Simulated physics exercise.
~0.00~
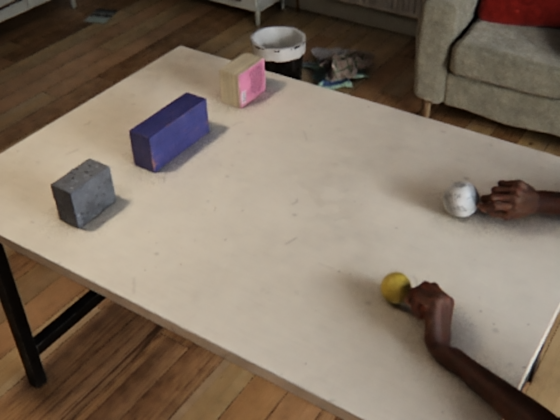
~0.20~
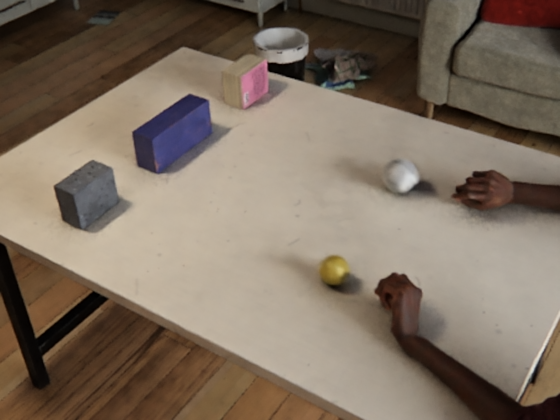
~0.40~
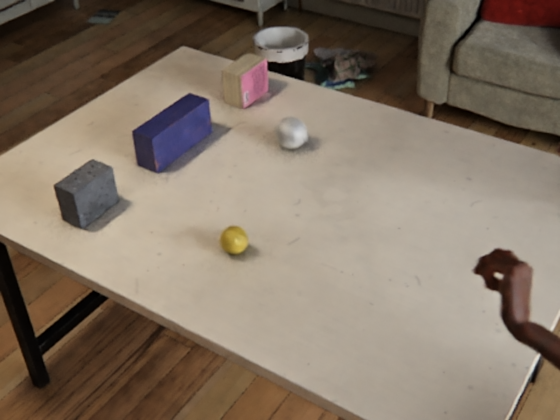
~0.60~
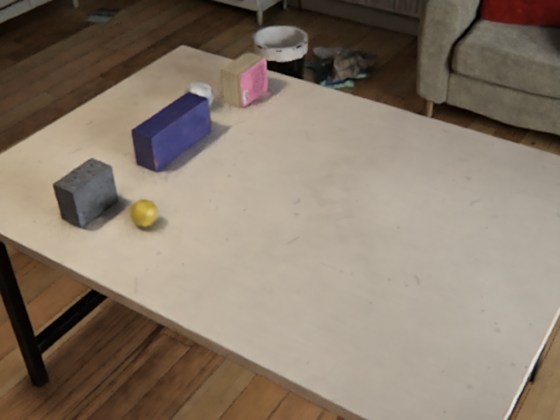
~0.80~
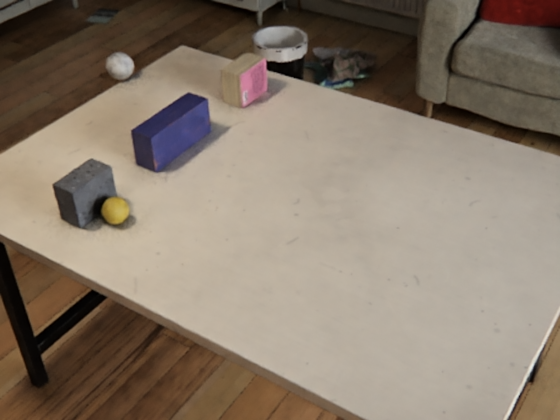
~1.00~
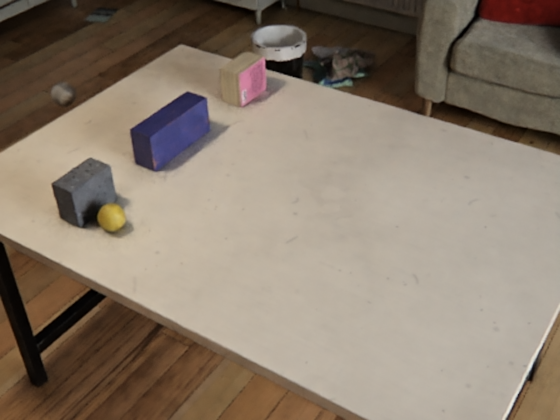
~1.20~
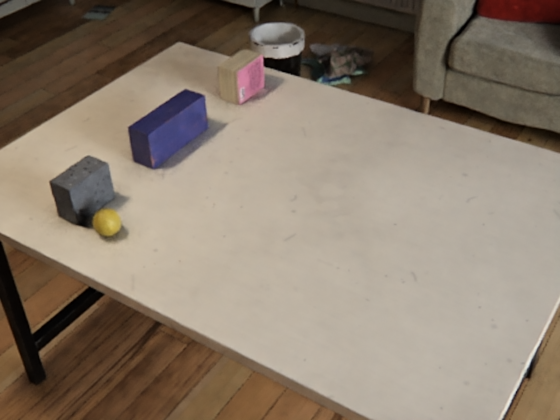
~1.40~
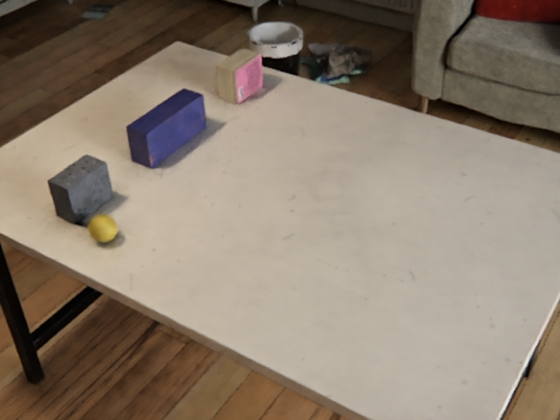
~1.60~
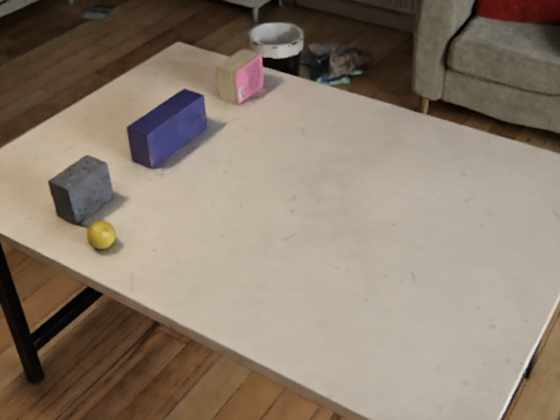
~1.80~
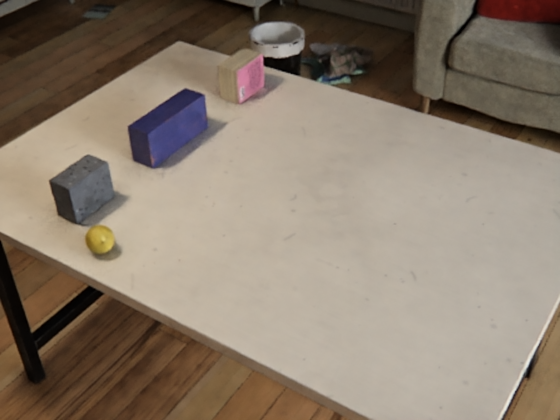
White ball rolling left from a hand between blocks and off the table, while a yellow ball hits the grey block and stops.
